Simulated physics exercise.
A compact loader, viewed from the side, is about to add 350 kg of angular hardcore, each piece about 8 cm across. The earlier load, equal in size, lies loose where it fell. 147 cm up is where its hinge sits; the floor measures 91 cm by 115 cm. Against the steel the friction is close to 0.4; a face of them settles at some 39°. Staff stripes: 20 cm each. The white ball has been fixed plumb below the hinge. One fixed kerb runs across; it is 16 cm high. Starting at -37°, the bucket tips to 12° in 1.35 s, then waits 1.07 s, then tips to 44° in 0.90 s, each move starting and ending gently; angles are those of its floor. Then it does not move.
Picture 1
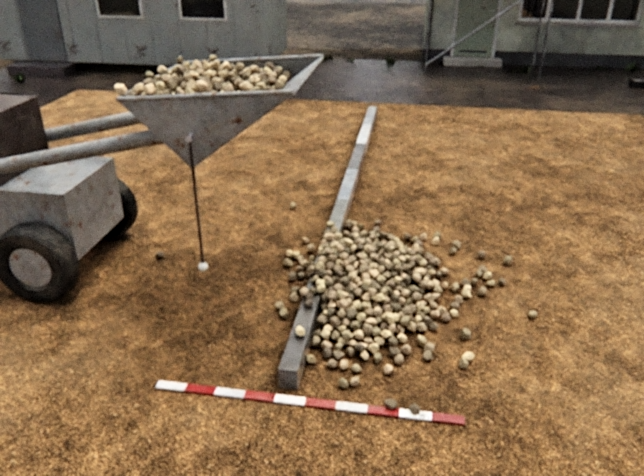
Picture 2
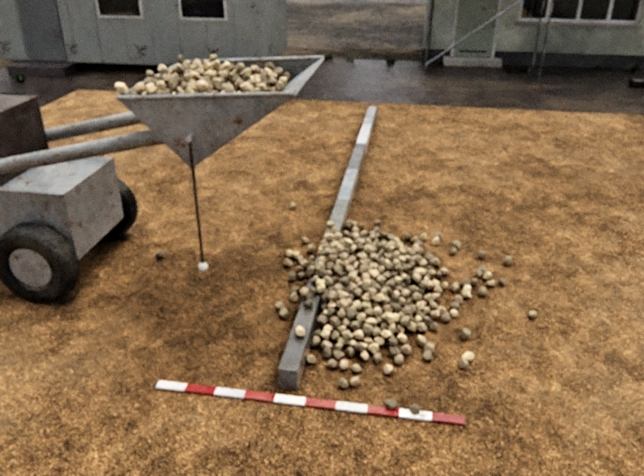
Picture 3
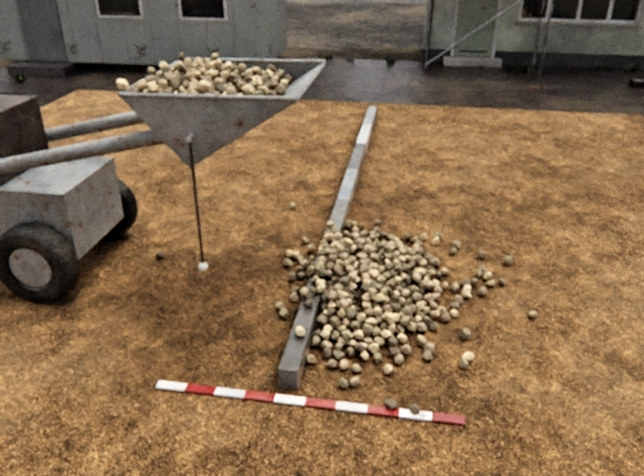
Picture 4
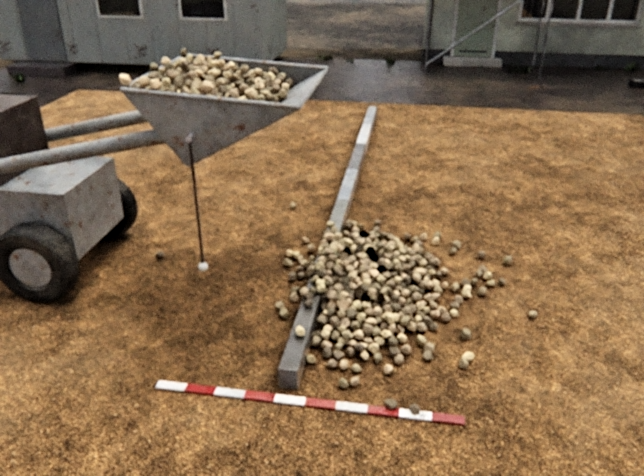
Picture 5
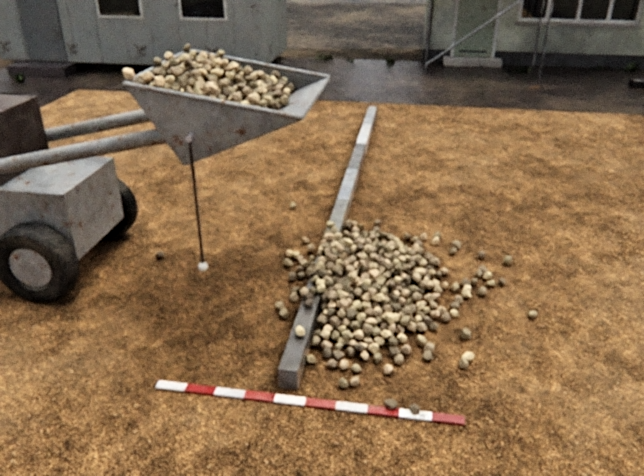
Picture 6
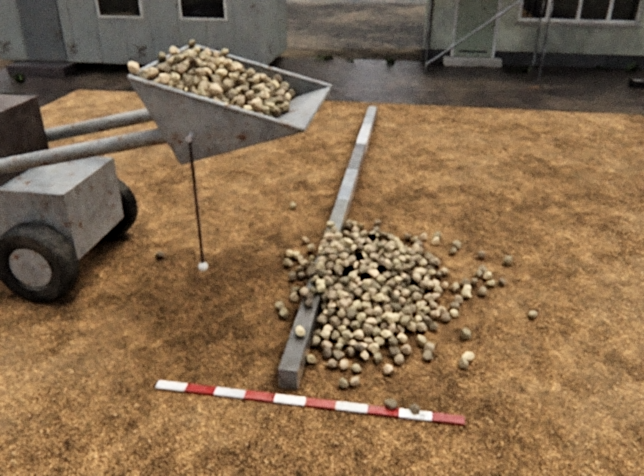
The grey loader's bucket, heaped with pale stones, starts with its lip raised and tilts slowly forward, the lip sinking toward the right while the machine stays in place. The stones shift little and remain inside. Below, a loose pile lies still across a kerb beside a red-and-white striped strip.
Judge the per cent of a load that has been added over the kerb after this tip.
The added amount is roughly 45 per cent of a load.
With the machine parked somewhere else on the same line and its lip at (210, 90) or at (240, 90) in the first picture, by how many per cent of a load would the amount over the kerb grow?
Roughly 0 per cent, then 5 per cent.
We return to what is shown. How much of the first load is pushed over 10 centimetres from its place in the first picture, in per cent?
0 %.
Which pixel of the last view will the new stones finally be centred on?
Around (317, 272) in the last picture.
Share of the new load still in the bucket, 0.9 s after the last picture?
Estimate: 100 % remaining inside, roughly.
Then, 0.4 s after the last picture the floor is at 4°; in per cent of one load, 100 in the bucket, 8 on this side of the kerb, 92 over the kerb; the foremost stones are at (496, 278).
Then, 0.9 s after the last picture the floor is at 12°; in per cent of one load, 100 in the bucket, 8 on this side of the kerb, 92 over the kerb; the foremost stones are at (496, 278).
Then, 3.2 s after the last picture the floor is at 44°; in per cent of one load, 2 in the bucket, 71 on this side of the kerb, 127 over the kerb; the foremost stones are at (496, 278).
Then, 5.8 s after the last picture the floor is at 44°; in per cent of one load, 0 in the bucket, 63 on this side of the kerb, 137 over the kerb; the foremost stones are at (496, 278). Net gain over the kerb, 45.
